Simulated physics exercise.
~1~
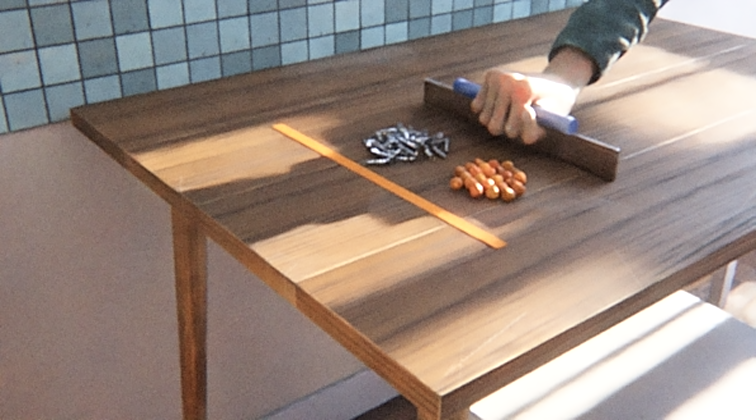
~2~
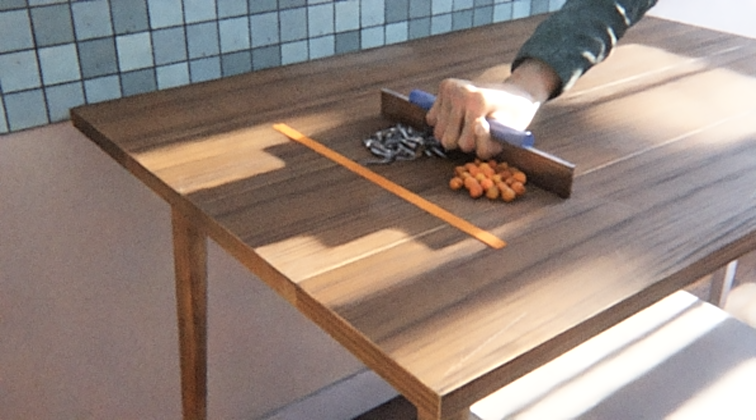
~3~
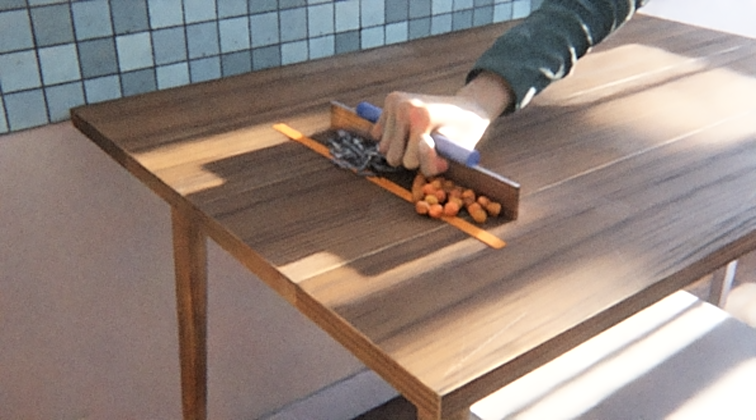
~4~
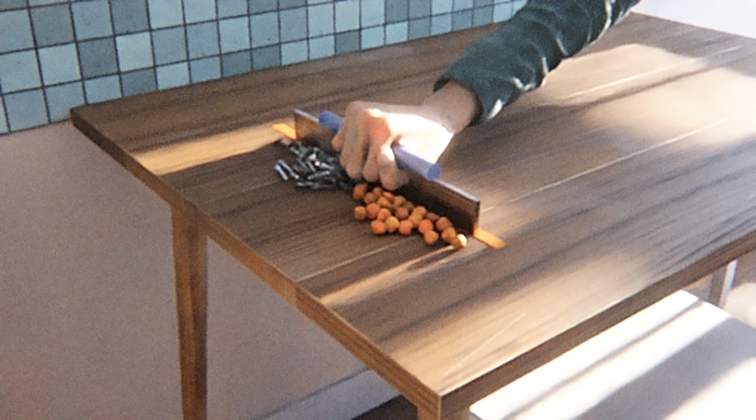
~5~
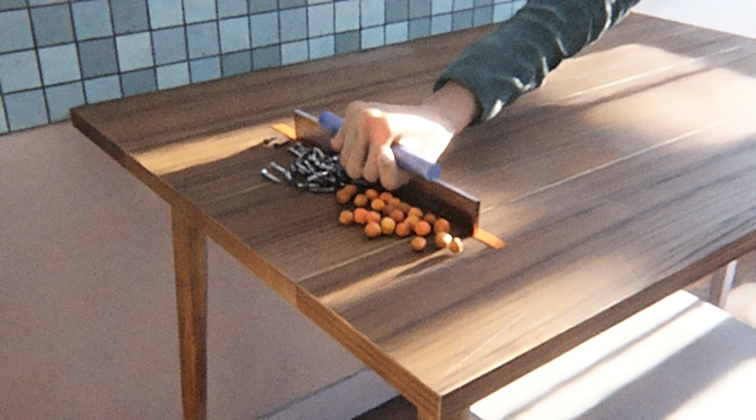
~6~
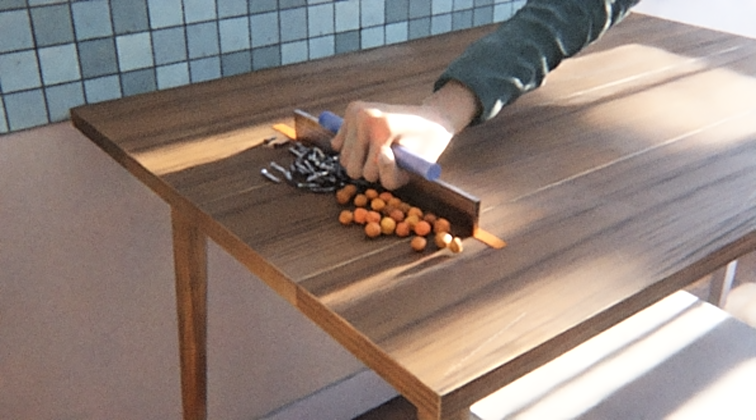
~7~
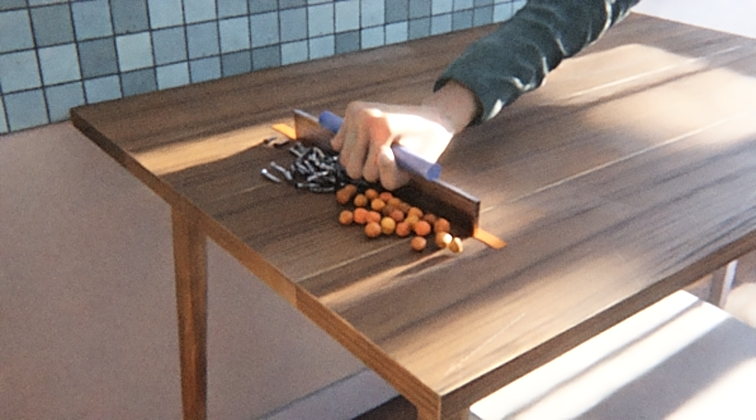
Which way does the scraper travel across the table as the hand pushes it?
The scraper moves to the left, until it stops at the strip of orange tape.
